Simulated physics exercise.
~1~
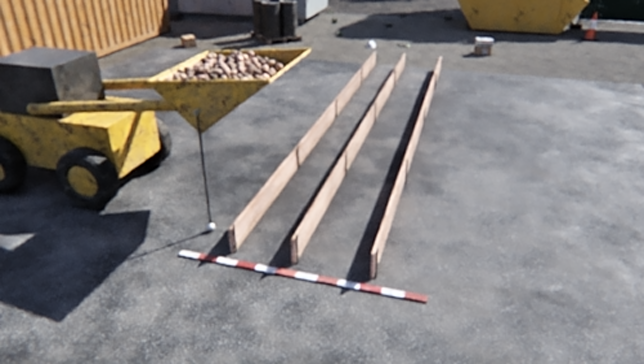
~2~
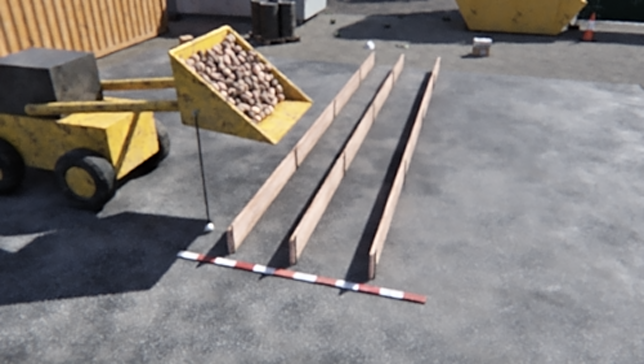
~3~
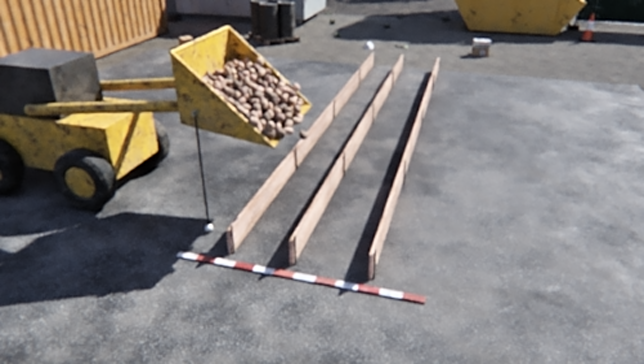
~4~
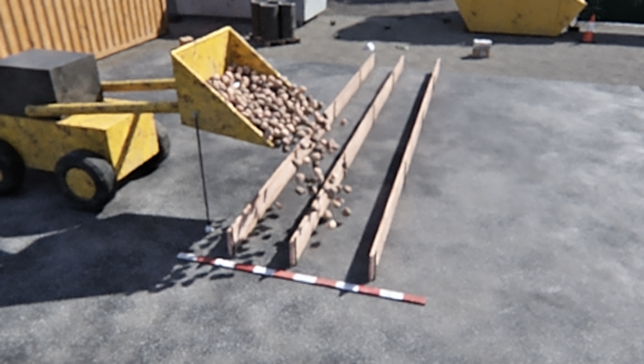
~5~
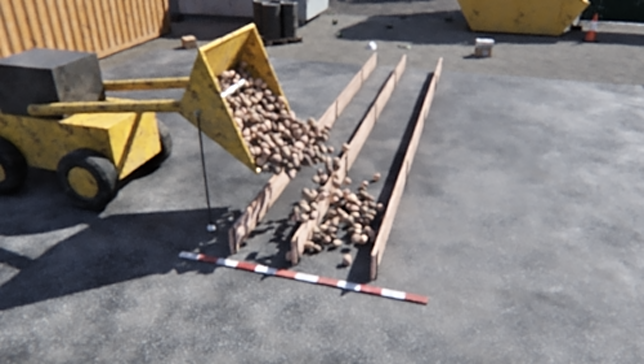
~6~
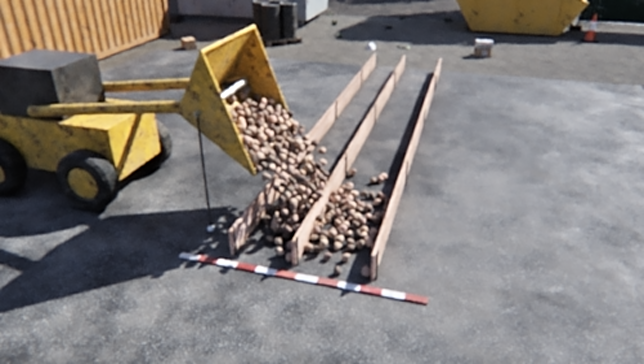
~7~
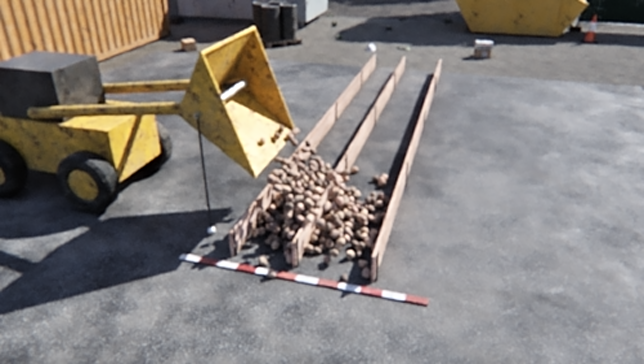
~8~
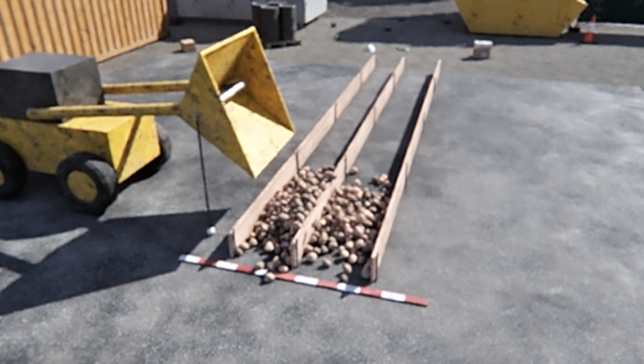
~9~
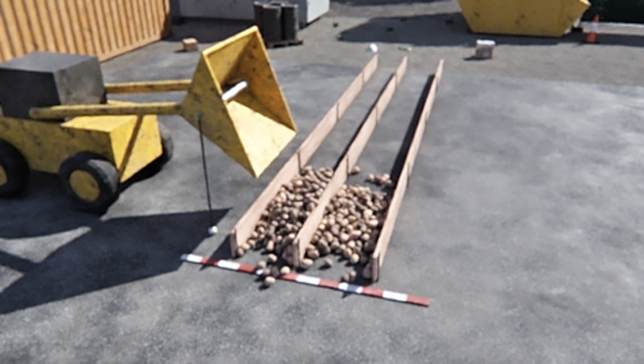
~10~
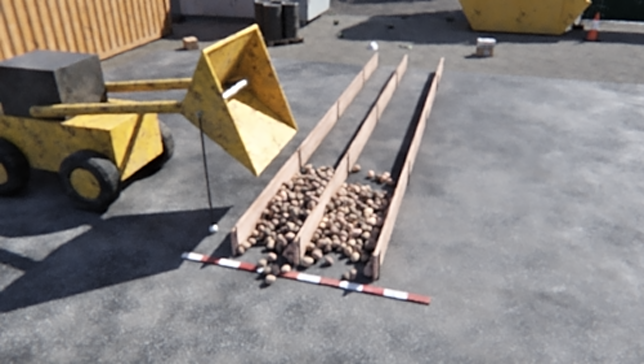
A yellow compact loader stands at the left of a sunlit grey yard, seen from above by a slightly swaying camera, its raised bucket full of brownish rounded stones. Three long wooden boards form two bays beside it, with a red and white striped staff across their near ends. The bucket tips partway down to the right, and stones begin spilling over its lip onto the boards. It tips further, and the rest pour out in a heap over the middle board. The emptied bucket stays tilted while the stones settle in both bays, a few lying by the staff.
